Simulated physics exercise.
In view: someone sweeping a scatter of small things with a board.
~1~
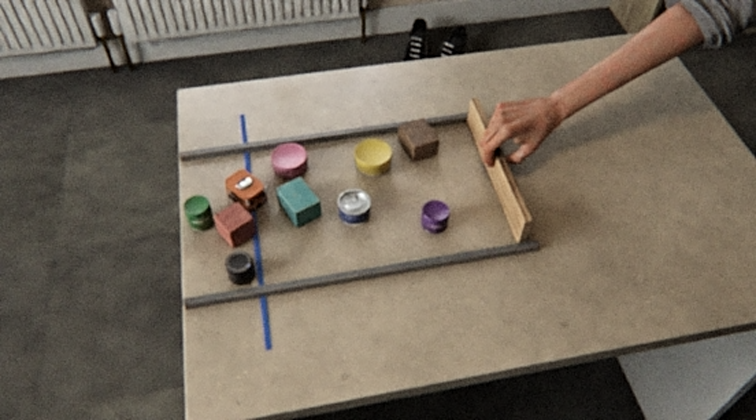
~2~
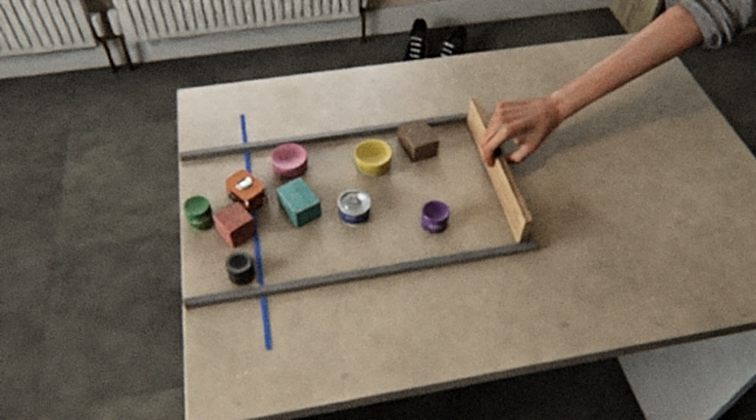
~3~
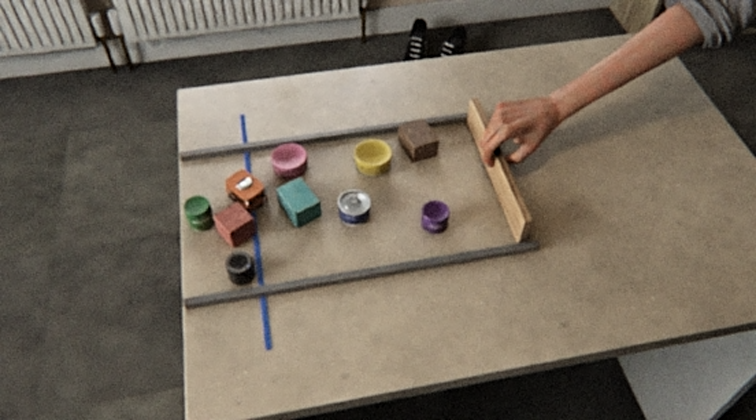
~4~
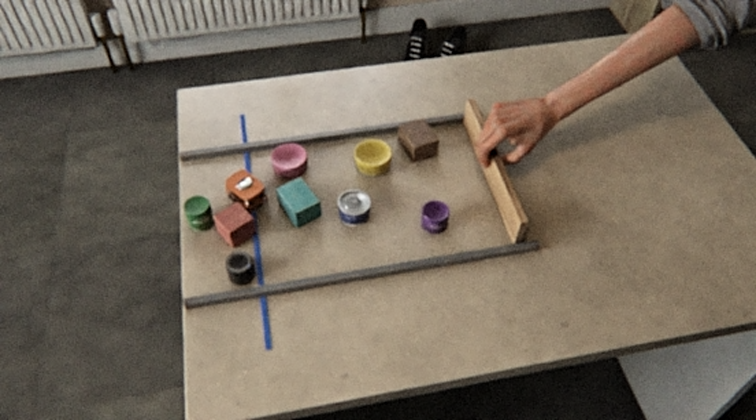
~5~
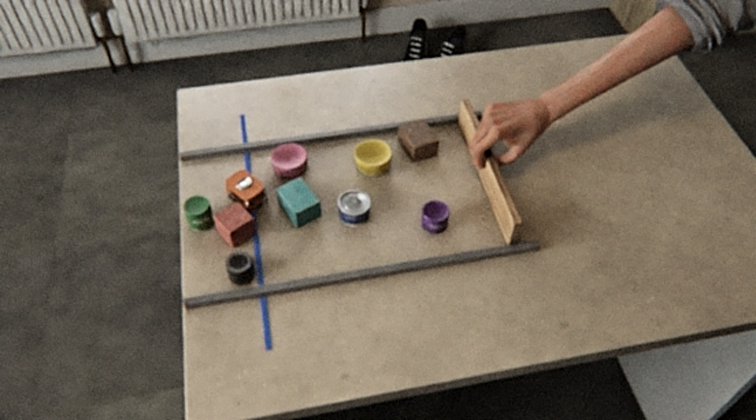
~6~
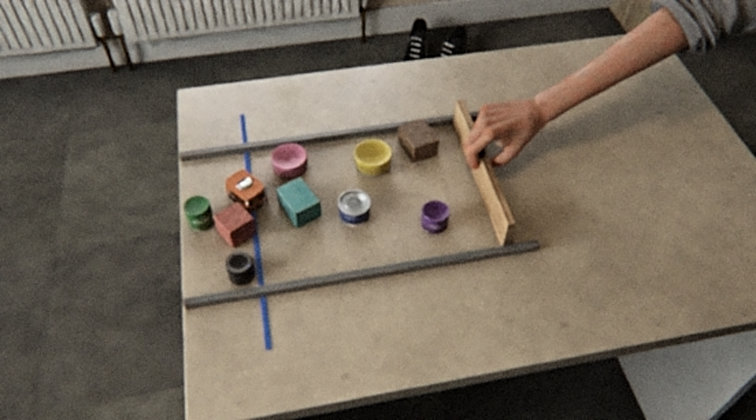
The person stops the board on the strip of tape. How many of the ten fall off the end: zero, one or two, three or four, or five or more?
Here the number that fall off is one or two.
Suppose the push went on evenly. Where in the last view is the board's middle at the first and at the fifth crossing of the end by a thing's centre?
At (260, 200) for the first, at (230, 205) for the fifth.
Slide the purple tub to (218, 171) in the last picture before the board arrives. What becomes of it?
From there it comes down.
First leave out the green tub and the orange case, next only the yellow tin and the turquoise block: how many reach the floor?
First 0, then 0.
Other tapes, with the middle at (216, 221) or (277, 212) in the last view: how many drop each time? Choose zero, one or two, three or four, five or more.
In that order: At least five; none at all.
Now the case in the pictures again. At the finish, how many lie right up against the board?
It touches 4.
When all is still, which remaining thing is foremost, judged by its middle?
The orange case.
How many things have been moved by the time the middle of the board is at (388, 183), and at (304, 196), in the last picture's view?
3 and 7.
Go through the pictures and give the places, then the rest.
Green tub (199, 213); red block (236, 225); black lid (240, 268); board (497, 167); tape (253, 216), in the first picture.
Red block (236, 225); pink tub (290, 161), in the second picture.
Black lid (240, 268); yellow tin (373, 158), in the third picture.
Green tub (199, 213); blue tin (354, 208), in the fourth picture.
Red block (236, 225); orange case (246, 191), in the fifth picture.
Green tub (199, 213); red block (236, 225); black lid (240, 268); board (481, 169); tape (253, 216), in the sixth picture.
Soon after, none off yet; green tub at rest near (199, 213); red block at rest near (236, 225); black lid at rest near (240, 268).
At rest, the number that fall off is one or two; fallen, pink tub and green tub.
